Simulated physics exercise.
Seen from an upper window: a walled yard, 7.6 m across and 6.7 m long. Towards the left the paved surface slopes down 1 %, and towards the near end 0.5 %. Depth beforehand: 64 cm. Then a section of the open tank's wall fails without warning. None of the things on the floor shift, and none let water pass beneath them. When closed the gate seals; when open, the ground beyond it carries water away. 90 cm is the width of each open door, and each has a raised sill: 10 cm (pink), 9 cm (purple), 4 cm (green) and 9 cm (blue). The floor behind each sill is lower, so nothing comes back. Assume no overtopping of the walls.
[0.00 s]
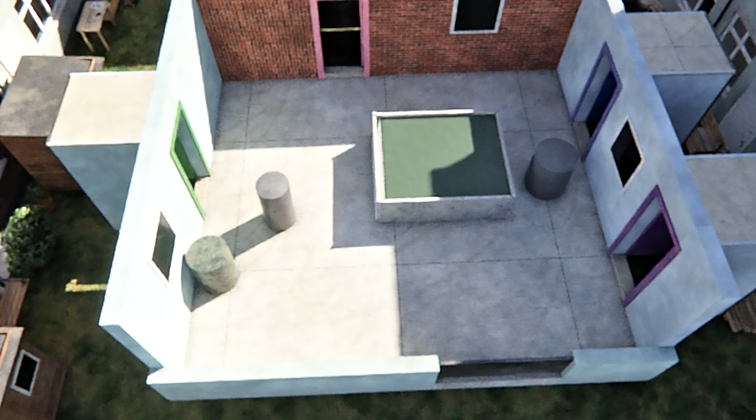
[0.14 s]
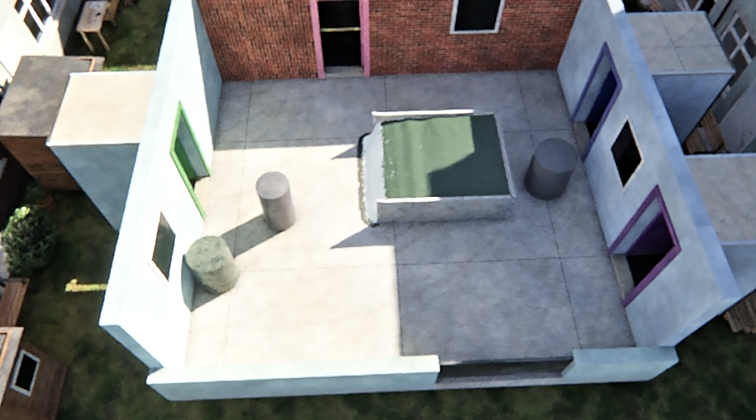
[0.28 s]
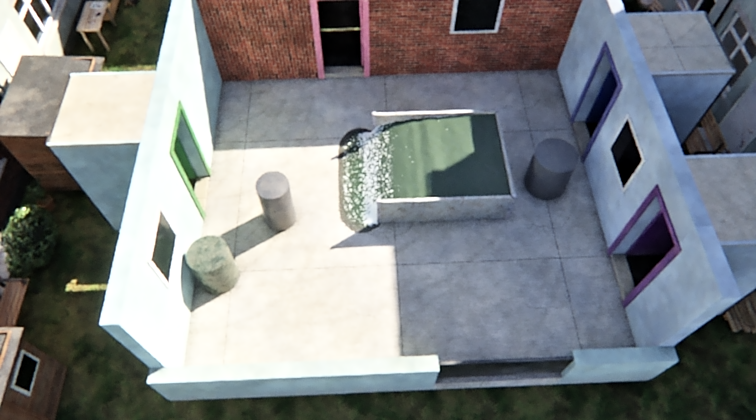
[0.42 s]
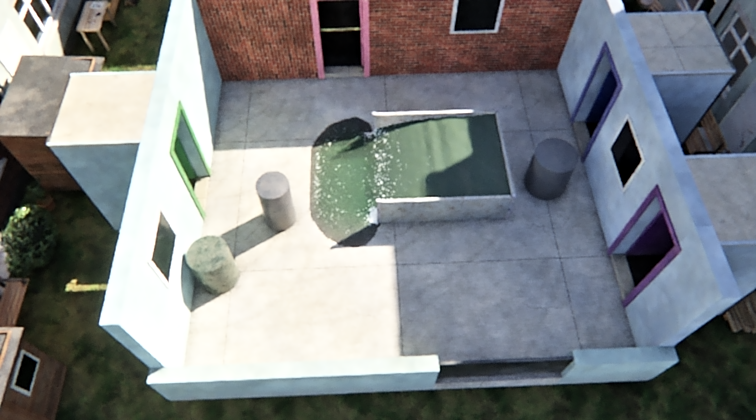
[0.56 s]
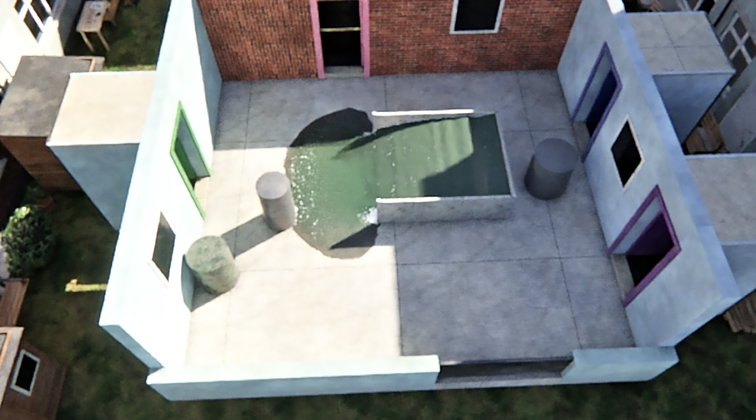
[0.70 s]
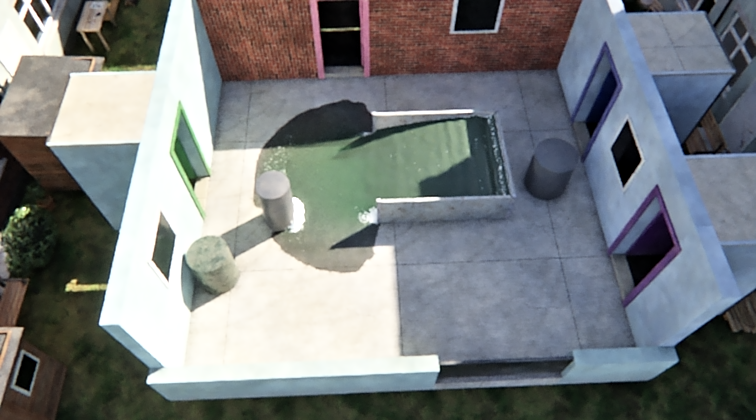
Walled paved yard seen from above, with green water pouring from a tank's open left side and spreading around a grey cylinder.
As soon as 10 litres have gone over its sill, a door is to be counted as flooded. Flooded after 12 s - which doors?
Pink door: The total remains smaller than the cap; purple door: The total remains smaller than the cap; green door: The total grows larger than the cap; blue door: The total remains smaller than the cap.
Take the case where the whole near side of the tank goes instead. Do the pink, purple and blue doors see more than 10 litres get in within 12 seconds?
For pink, too little; for purple, too much; for blue, too little.
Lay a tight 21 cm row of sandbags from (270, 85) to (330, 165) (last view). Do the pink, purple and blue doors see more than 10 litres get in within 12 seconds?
Against that limit: Pink over, purple not over, blue under.
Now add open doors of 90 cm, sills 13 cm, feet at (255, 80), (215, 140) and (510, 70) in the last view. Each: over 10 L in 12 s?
Per doorway, in order: Sufficient / sufficient / insufficient.
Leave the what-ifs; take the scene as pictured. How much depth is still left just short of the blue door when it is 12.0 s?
Looks like about 5.0 cm at that spot.
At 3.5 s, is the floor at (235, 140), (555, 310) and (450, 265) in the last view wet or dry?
First spot soaked, second bone dry, third bone dry.
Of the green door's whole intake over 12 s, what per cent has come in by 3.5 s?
About 55 per cent.
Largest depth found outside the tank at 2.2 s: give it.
It gets to some 42 cm.
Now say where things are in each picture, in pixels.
Still water, 64 cm deep, in the open tank at (441, 156), in the first frame.
The front is at (372, 135), 1.1 m from the gap at (378, 171); 0.5 m2 of floor is under water; 64 cm left at the back of the open tank, in the second frame.
Water pours out at (378, 172) and has run 1.2 m, to (355, 133); typically 12 cm deep outside, 64 cm at the open tank's back, in the third frame.
Water pours out at (378, 173) and has run 1.6 m, to (335, 127); typically 10 cm deep outside, 64 cm at the open tank's back, in the fourth frame.
Water pours out at (378, 173) and has run 1.9 m, to (301, 138); typically 8 cm deep outside, 63 cm at the open tank's back, in the fifth frame.
Water pours out at (378, 173) and has run 2.4 m, to (265, 153); typically 7 cm deep outside, 56 cm at the open tank's back, in the sixth frame.
After 1.4 s water covers 30 % of the floor and is deepest (37 cm) near (298, 208); pink door not reached, purple door not reached, green door 11 cm at the sill, 40 L in, blue door not reached.
After 2.2 s water covers 40 % of the floor and is deepest (42 cm) near (223, 82); pink door 2 cm at the sill, 0 L in, purple door not reached, green door 19 cm at the sill, 169 L in, blue door not reached.
After 3.5 s water covers 40 % of the floor and is deepest (34 cm) near (222, 88); pink door 4 cm at the sill, 0 L in, purple door not reached, green door 20 cm at the sill, 370 L in, blue door not reached.
After 7.0 s water covers 75 % of the floor and is deepest (17 cm) near (208, 261); pink door 5 cm at the sill, 0 L in, purple door not reached, green door 11 cm at the sill, 569 L in, blue door 9 cm at the sill, 0 L in.
After 12.0 s water covers 100 % of the floor and is deepest (10 cm) near (182, 380); pink door 3 cm at the sill, 0 L in, purple door 7 cm at the sill, 0 L in, green door 8 cm at the sill, 652 L in, blue door 5 cm at the sill, 1 L in.
